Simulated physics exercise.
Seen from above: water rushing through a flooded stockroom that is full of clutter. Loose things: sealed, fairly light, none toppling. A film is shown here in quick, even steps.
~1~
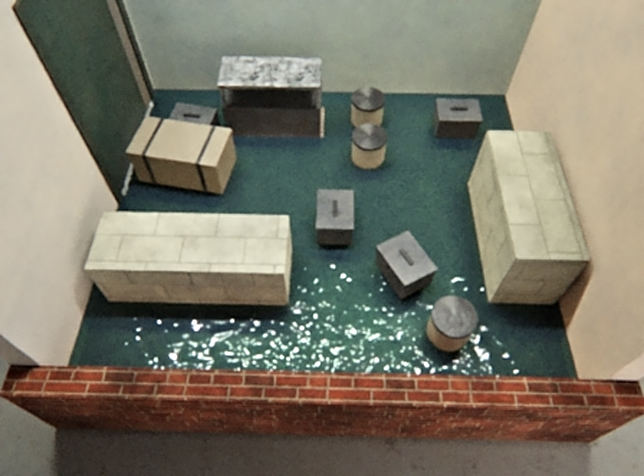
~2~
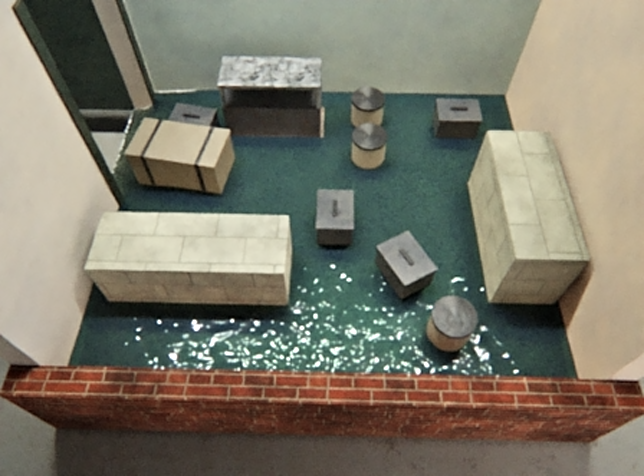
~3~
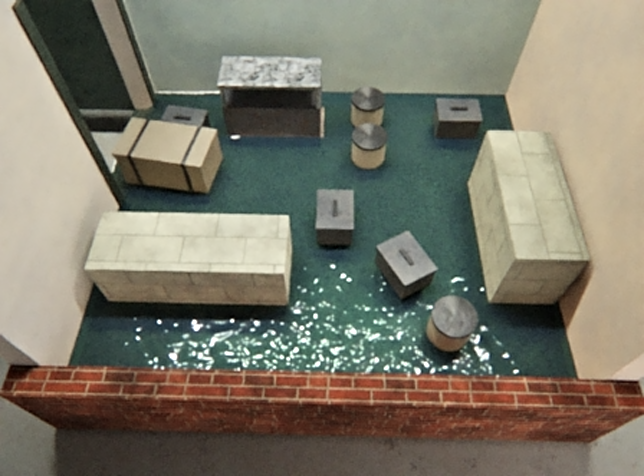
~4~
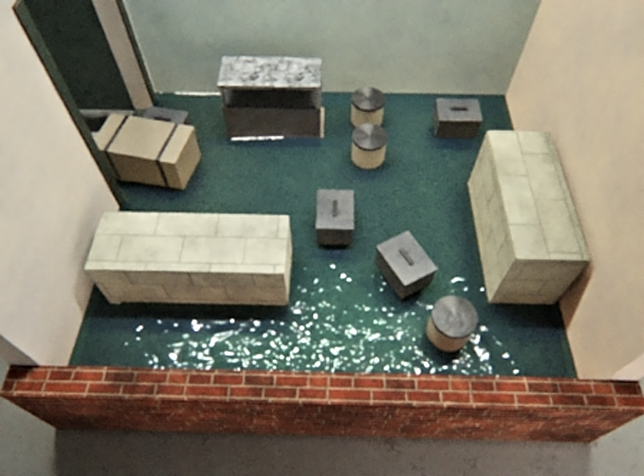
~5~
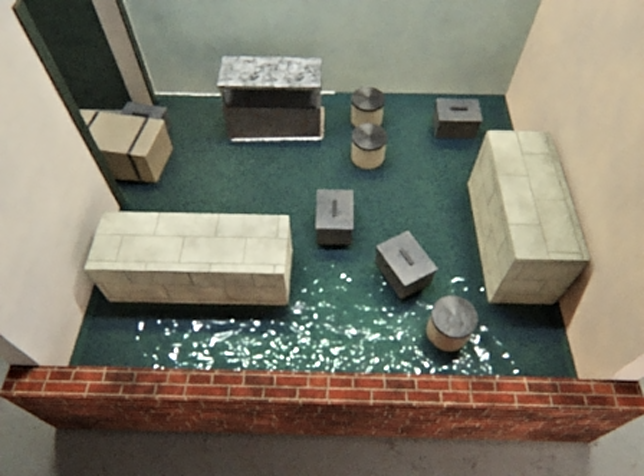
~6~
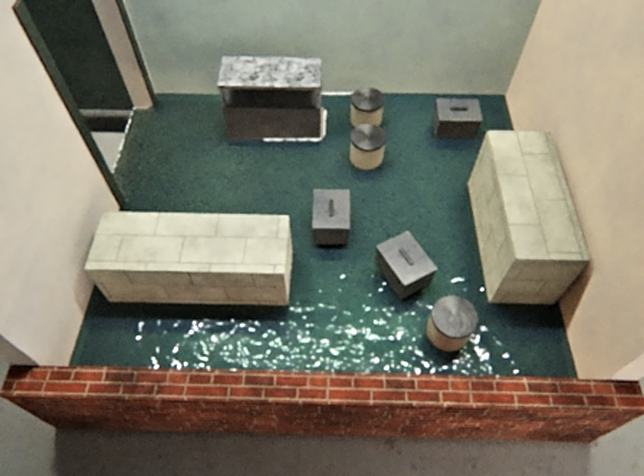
Flooded, cluttered stockroom with its left door opening, then a strapped box and dark crate drifting out while other clutter barely moves.
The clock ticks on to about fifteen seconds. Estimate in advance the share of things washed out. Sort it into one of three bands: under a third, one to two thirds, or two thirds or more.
It falls in the middle band, one to two thirds.
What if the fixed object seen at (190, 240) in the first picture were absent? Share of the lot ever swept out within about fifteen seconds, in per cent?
It comes to some 50 per cent of the lot.
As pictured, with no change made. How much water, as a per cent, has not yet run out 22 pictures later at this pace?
Close to 54 per cent, I think.
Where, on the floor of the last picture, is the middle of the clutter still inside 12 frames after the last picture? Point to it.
That averages to about (298, 176) on the floor.
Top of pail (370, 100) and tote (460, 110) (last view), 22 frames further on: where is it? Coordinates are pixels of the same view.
Approximately (335, 87) for the first and (383, 109) for the second.
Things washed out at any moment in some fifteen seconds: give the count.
It comes out at 5.
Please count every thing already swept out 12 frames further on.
That gives 2.
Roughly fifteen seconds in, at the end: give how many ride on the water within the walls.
Counted: 3.
A moment on, 2 of 8 are out; 6 afloat.
Next, 2 of 8 are out; 6 afloat.
Later, 4 of 8 are out; 4 afloat.
In the end, 5 of 8 are out; 3 afloat.
